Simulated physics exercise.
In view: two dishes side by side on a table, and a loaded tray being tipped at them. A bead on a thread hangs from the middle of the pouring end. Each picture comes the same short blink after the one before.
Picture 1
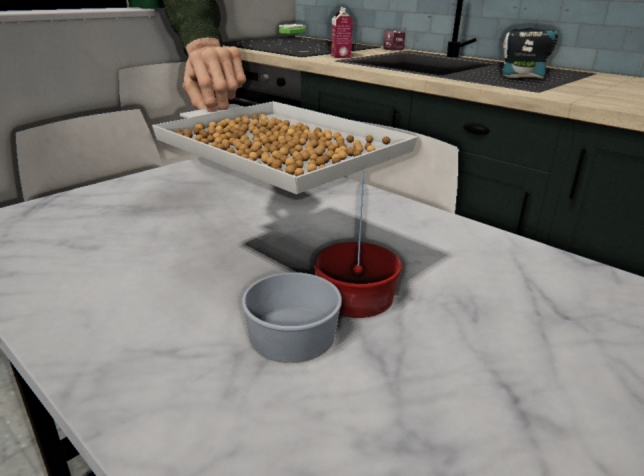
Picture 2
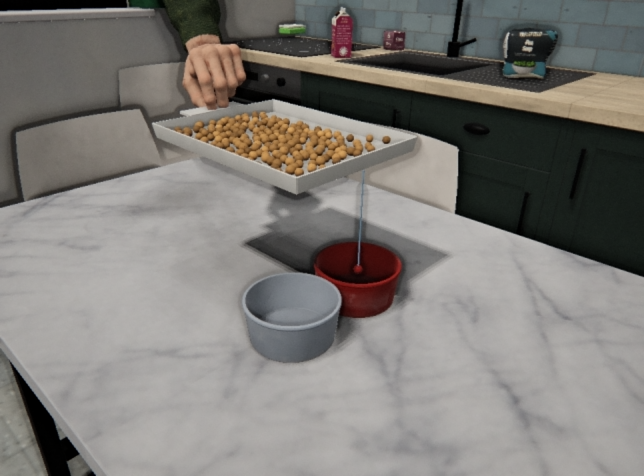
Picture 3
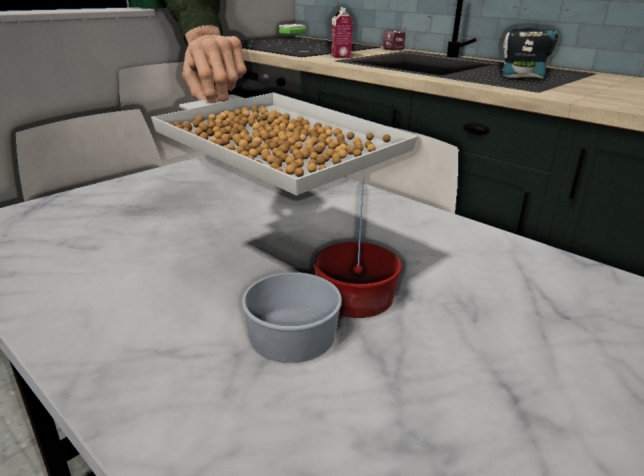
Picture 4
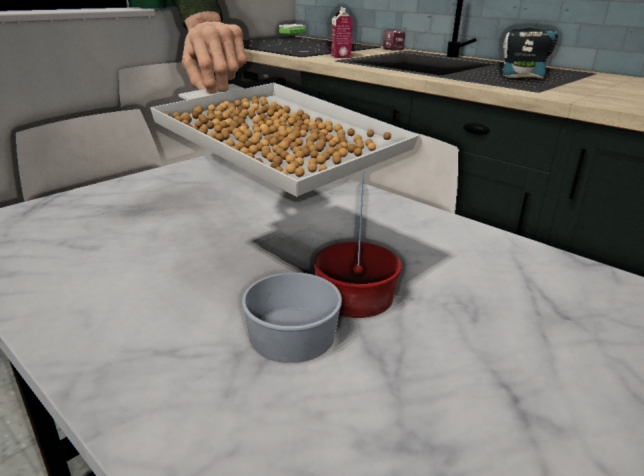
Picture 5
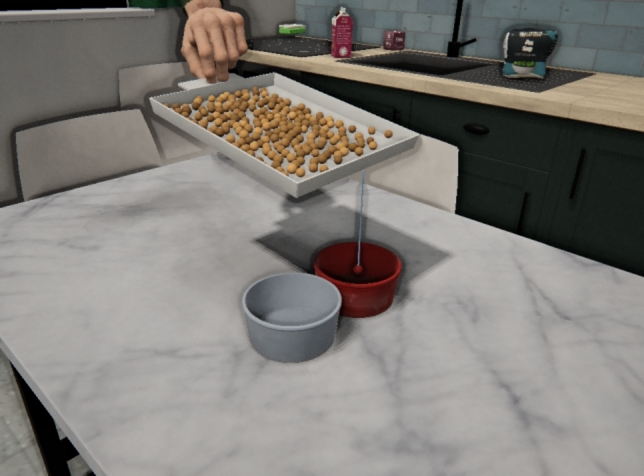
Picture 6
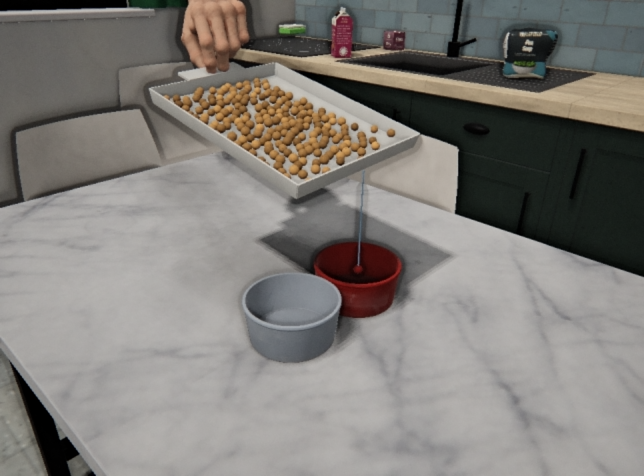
The clip shows a hand holding a white tray of small round wooden beads above a gray dish and a red dish on a marble table, then gradually raising its far end so the tray slants slightly and some beads shift.
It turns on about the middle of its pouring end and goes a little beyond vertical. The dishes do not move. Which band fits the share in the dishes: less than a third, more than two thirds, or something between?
The two hold under a third of the load.
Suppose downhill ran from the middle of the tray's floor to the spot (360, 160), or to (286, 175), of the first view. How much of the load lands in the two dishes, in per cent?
The first gives 0 %, the second 70 %.
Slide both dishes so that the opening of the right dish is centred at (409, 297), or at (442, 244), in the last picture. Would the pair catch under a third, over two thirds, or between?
In turn: Over two thirds; under a third.
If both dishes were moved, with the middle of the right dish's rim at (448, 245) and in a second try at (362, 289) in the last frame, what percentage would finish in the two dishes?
About 10 and 70 per cent.
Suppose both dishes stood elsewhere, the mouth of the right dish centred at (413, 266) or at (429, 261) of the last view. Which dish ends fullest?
First the left dish, then the left dish.
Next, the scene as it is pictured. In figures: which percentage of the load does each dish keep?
Left dish: 10 %, right dish: 0 %.
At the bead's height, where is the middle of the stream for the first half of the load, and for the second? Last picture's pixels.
Around (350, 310) and then (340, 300).
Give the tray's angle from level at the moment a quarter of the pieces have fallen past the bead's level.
Roughly 85°.
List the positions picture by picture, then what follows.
Corners of the pouring end (296, 176) and (414, 136), level; middle of the load (273, 140), round wooden beads; left dish (327, 334); right dish (390, 292); bead on its thread (358, 269), in the first frame.
Corners of the pouring end (296, 176) and (414, 136), level; middle of the load (273, 139), in the second frame.
Corners of the pouring end (297, 177) and (415, 136), tipped barely, lowest at the left corner; middle of the load (273, 135), in the third frame.
Corners of the pouring end (297, 179) and (415, 135), tipped a little, lowest at the left corner; middle of the load (273, 130), in the fourth frame.
Corners of the pouring end (298, 181) and (416, 134), tipped a little, lowest at the left corner; middle of the load (274, 125), in the fifth frame.
Corners of the pouring end (298, 183) and (417, 133), tipped a little, lowest at the left corner; middle of the load (276, 121), roughly a third on the move; left dish (327, 334); right dish (390, 292), in the sixth frame.
Just after the last frame, tray tipped steeply; almost all on the tray; just a few in the air.
A moment on, tray tipped right over; roughly a quarter on the tray; just a few in the left dish; roughly two thirds outside both; roughly a quarter in the air.
Further on, tray tipped past a quarter turn; about a tenth in the left dish; just a few in the right dish; almost all outside both.
When it is over, tray tipped past a quarter turn; about a tenth in the left dish; just a few in the right dish; almost all outside both.
